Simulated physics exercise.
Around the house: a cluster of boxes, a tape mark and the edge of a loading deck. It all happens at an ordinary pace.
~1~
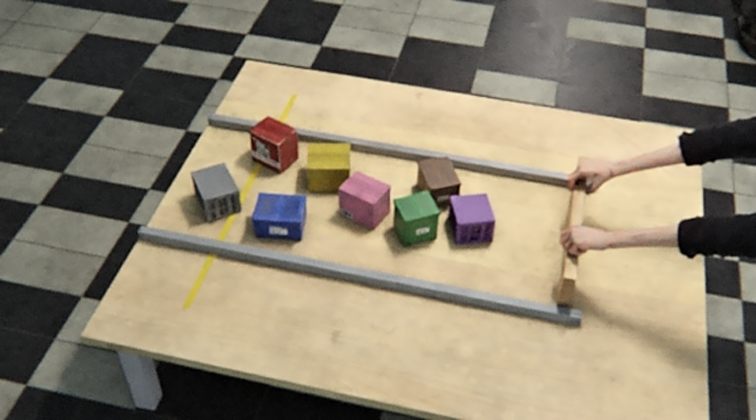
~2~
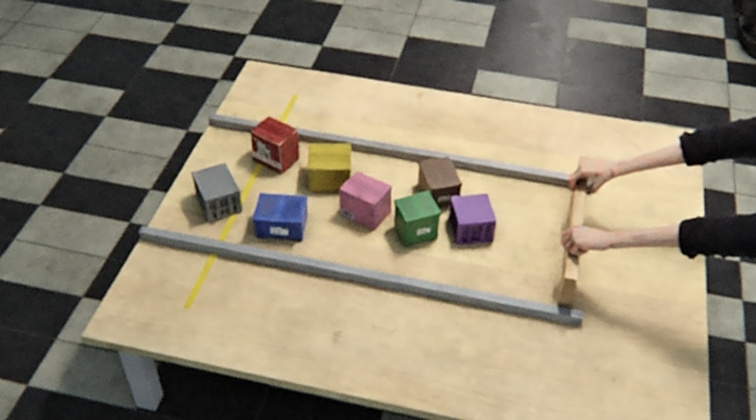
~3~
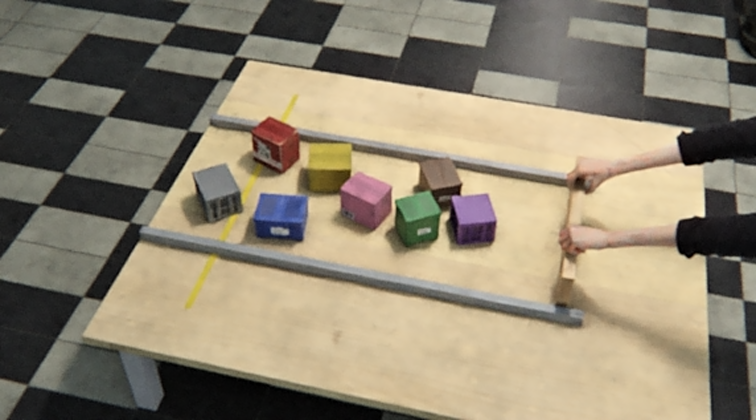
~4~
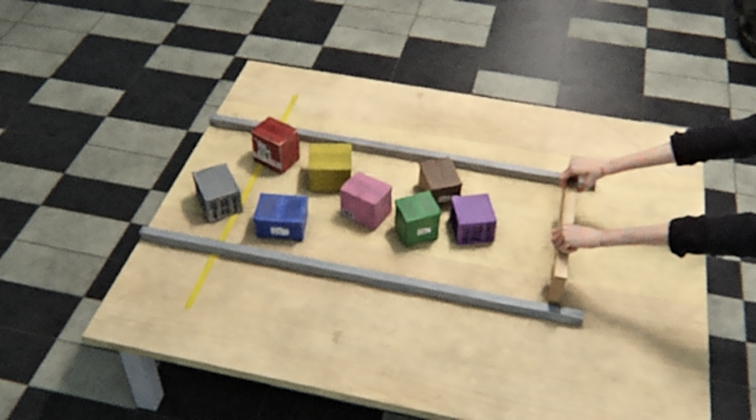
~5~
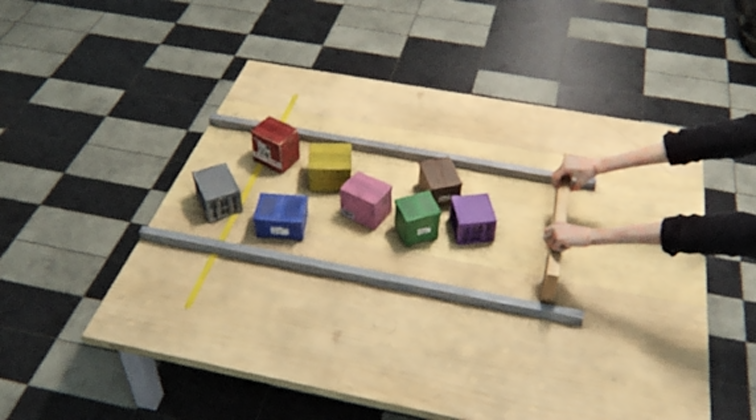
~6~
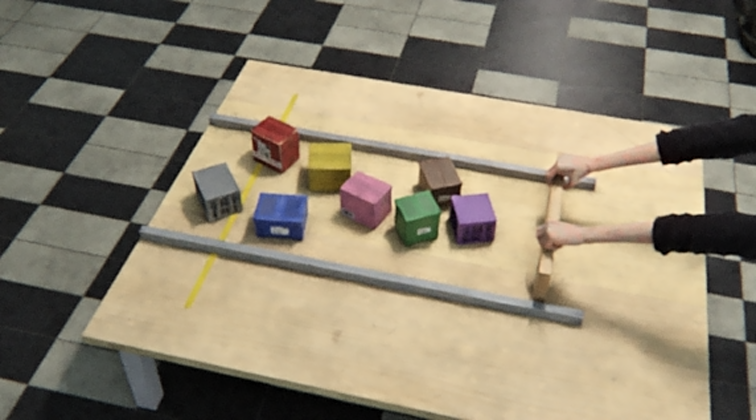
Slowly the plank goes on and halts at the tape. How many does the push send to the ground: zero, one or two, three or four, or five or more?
The number that fall off is one or two.
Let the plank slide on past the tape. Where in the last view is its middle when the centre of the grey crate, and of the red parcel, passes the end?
For the grey crate at (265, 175), for the red parcel at (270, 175).
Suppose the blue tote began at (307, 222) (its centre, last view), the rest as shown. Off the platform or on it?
Then it remains up.
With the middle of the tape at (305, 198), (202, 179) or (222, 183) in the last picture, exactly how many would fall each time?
Down on the ground: 0, 5 and 5.
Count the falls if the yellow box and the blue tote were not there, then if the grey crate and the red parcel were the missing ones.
The counts: 0 and 0.
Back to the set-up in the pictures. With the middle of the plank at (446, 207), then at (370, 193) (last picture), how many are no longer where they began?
The counts are 3 and 6.
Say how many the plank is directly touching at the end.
It touches 3.
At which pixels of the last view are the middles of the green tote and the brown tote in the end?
Near (217, 201) and (250, 142).
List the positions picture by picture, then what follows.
The first picture shows grey crate (216, 192); red parcel (274, 145); blue tote (280, 217); plank (573, 230); tape (247, 188).
The second picture shows red parcel (275, 145); yellow box (330, 167).
The third picture shows blue tote (282, 217); brown tote (440, 184).
The fourth picture shows grey crate (218, 192); purple crate (473, 219).
The fifth picture shows red parcel (276, 145); pink box (366, 200).
The sixth picture shows grey crate (218, 192); red parcel (276, 145); blue tote (282, 216); plank (551, 226); tape (248, 188).
Soon after, none off yet; grey crate at rest near (218, 192); red parcel at rest near (276, 145); blue tote at rest near (282, 216).
Then, none off yet; grey crate at rest near (218, 192); red parcel at rest near (276, 145); blue tote moved a little near (270, 217).
Further on, none off yet; grey crate moved a little near (202, 189); red parcel moved about its own width near (228, 135); blue tote moved about its own width near (226, 215).
By the end, the number that fall off is one or two; fallen, red parcel and grey crate.
